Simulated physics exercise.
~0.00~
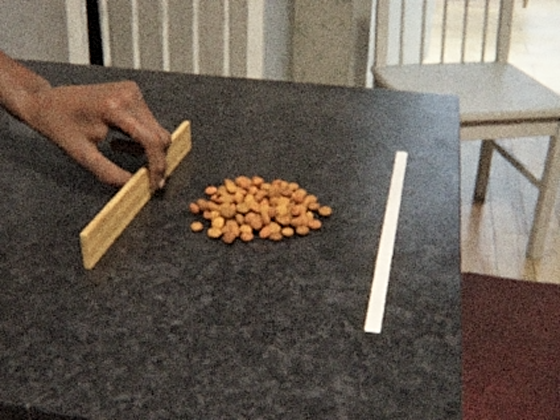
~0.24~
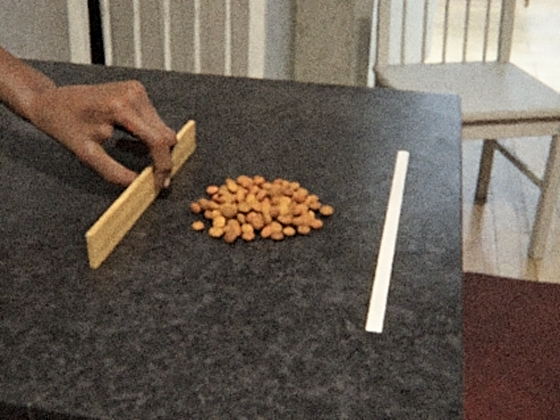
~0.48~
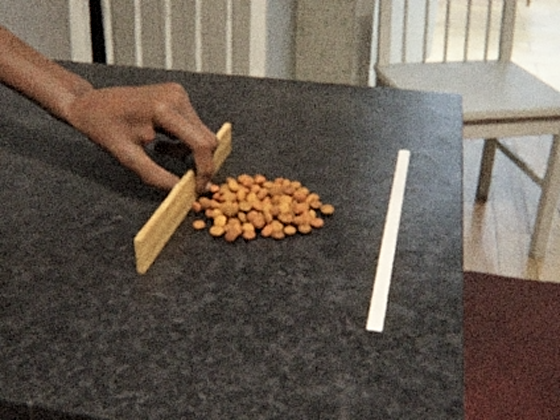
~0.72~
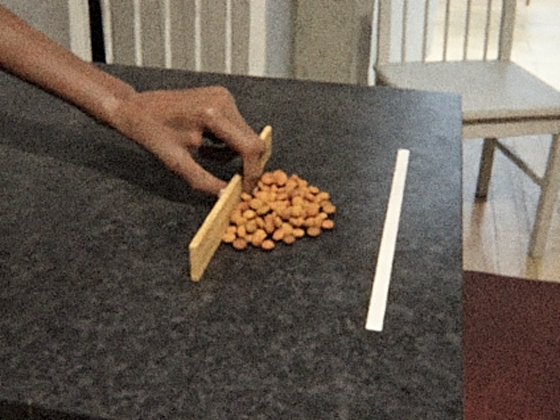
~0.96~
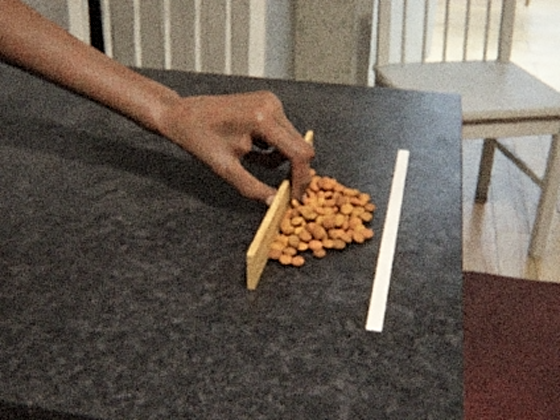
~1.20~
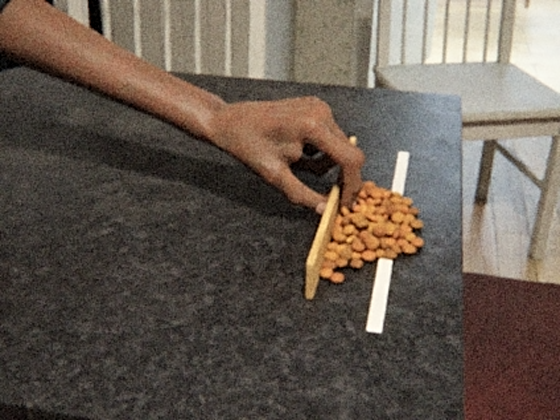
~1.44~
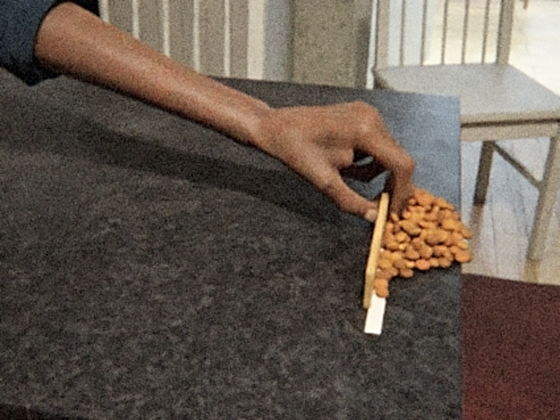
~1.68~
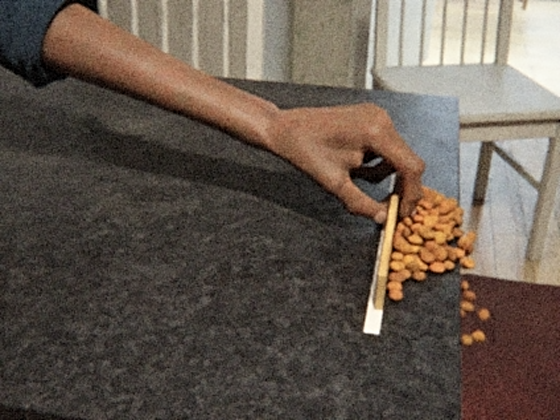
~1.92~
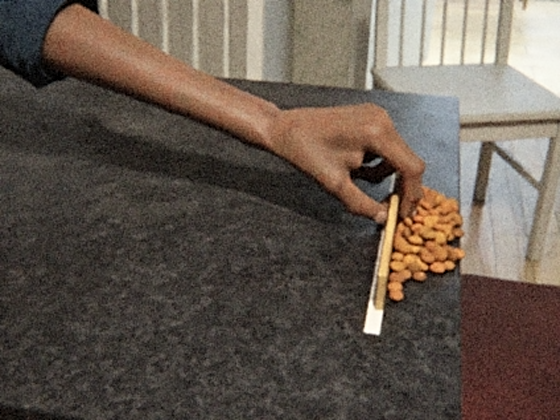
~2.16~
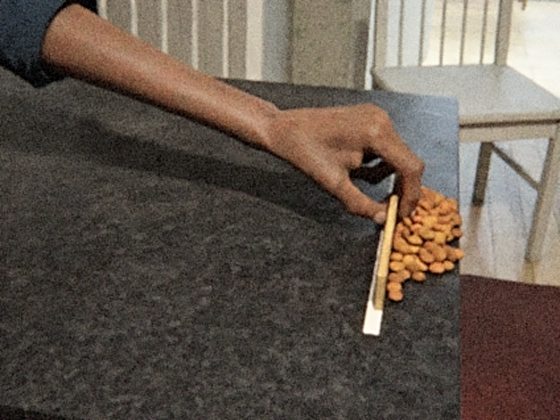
On a dark table, a hand sweeps brown bits right with wood; a few fall.
